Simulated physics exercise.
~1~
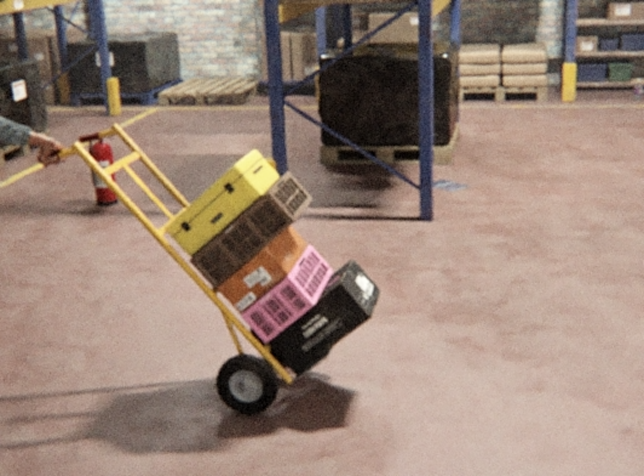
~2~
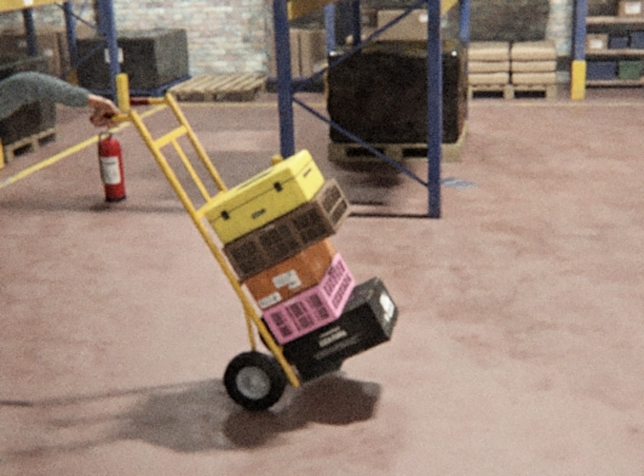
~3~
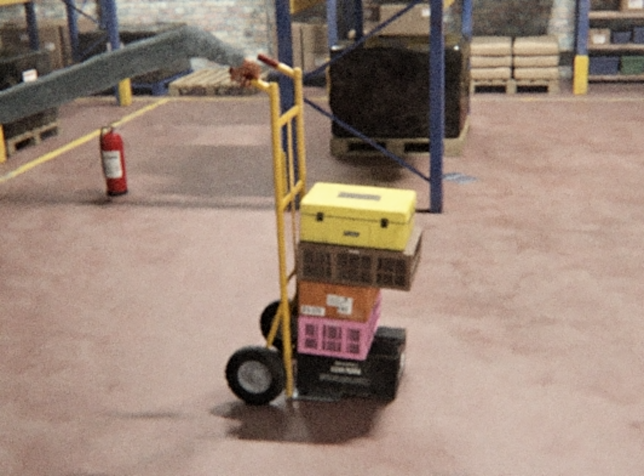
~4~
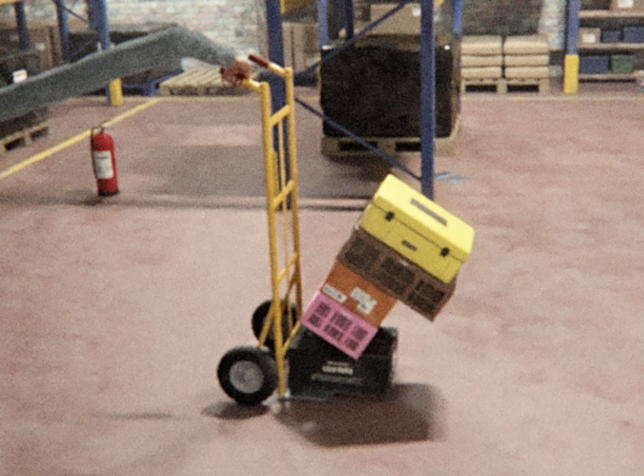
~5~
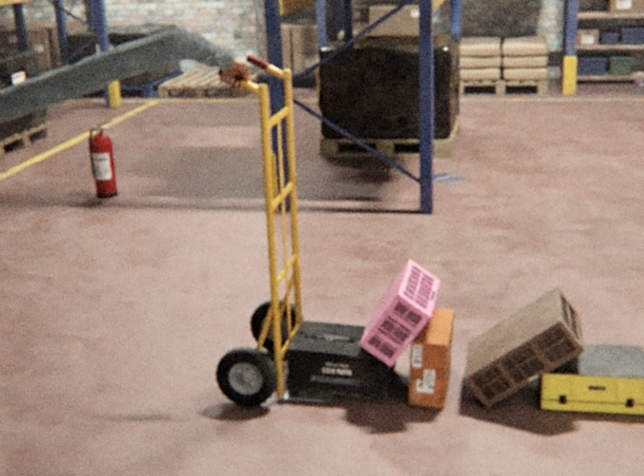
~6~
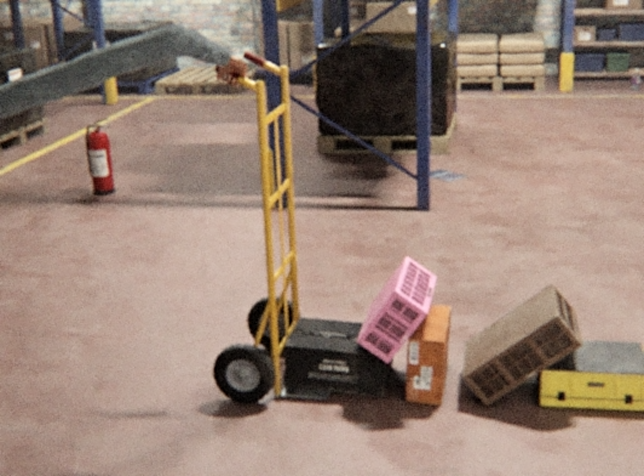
At first, a hand holds a yellow two-wheeled hand truck tilted back on a warehouse floor, loaded with a yellow toolbox, a brown crate, an orange parcel, a pink crate and a black parcel. The arm swings the truck forward until it stands upright. The upper four items tip away from the frame together, leaning over the black parcel at the bottom. The toolbox, brown crate and orange parcel then tumble off to the right. In the end, the toolbox lies farthest away beside the slanted brown crate, while the pink crate rests toppled against the orange and black parcels.
